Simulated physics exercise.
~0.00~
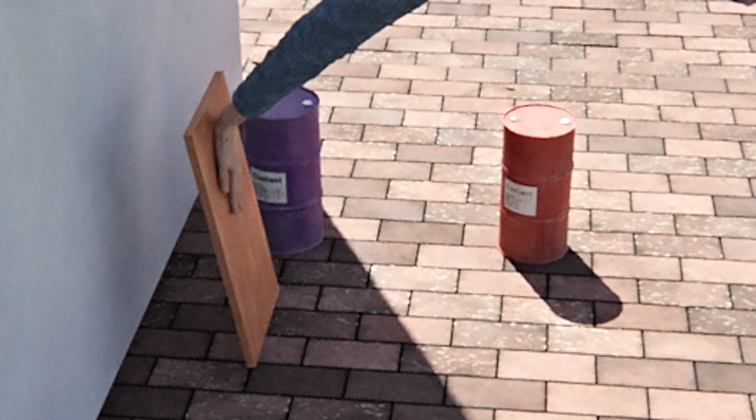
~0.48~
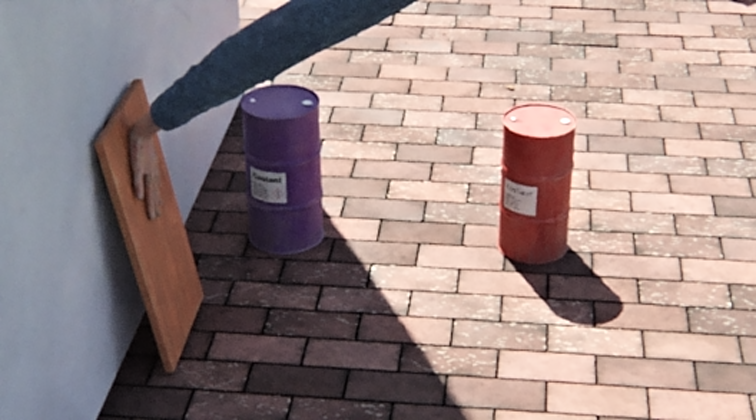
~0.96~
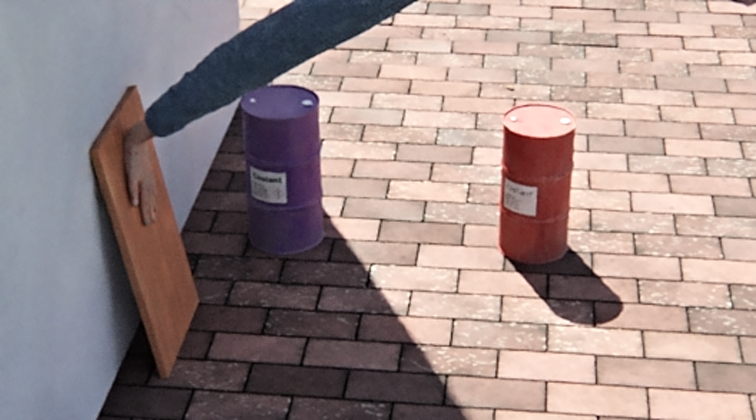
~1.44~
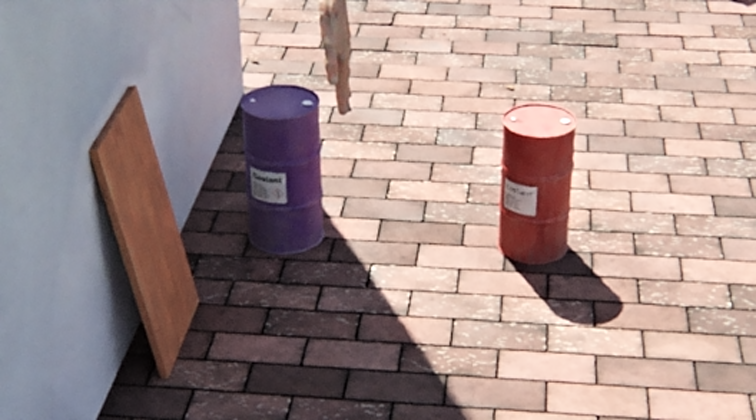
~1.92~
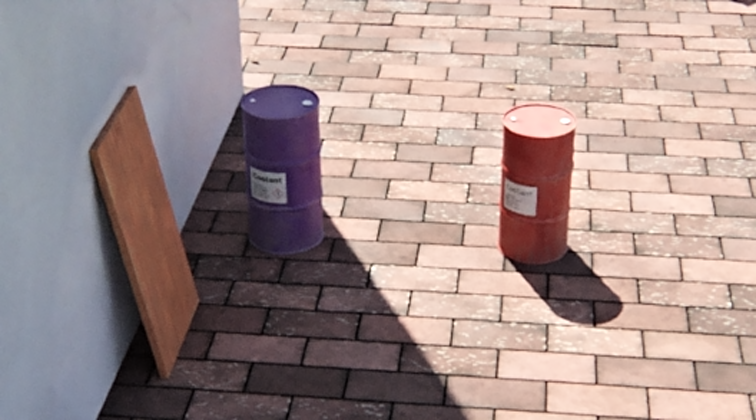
On sunlit brick paving beside a bare, pale wall, a purple canister and a red canister stand apart, their shadows falling across the ground. A hand at the end of a blue-sleeved arm holds an orange board tilted upright near the purple canister. The arm moves the board left to the wall, then shifts it very slightly farther left and down. The hand lets go and draws back toward the top, leaving the board leaning. Finally the hand is out of view, the board stays propped against the wall, and both canisters stand where they were.
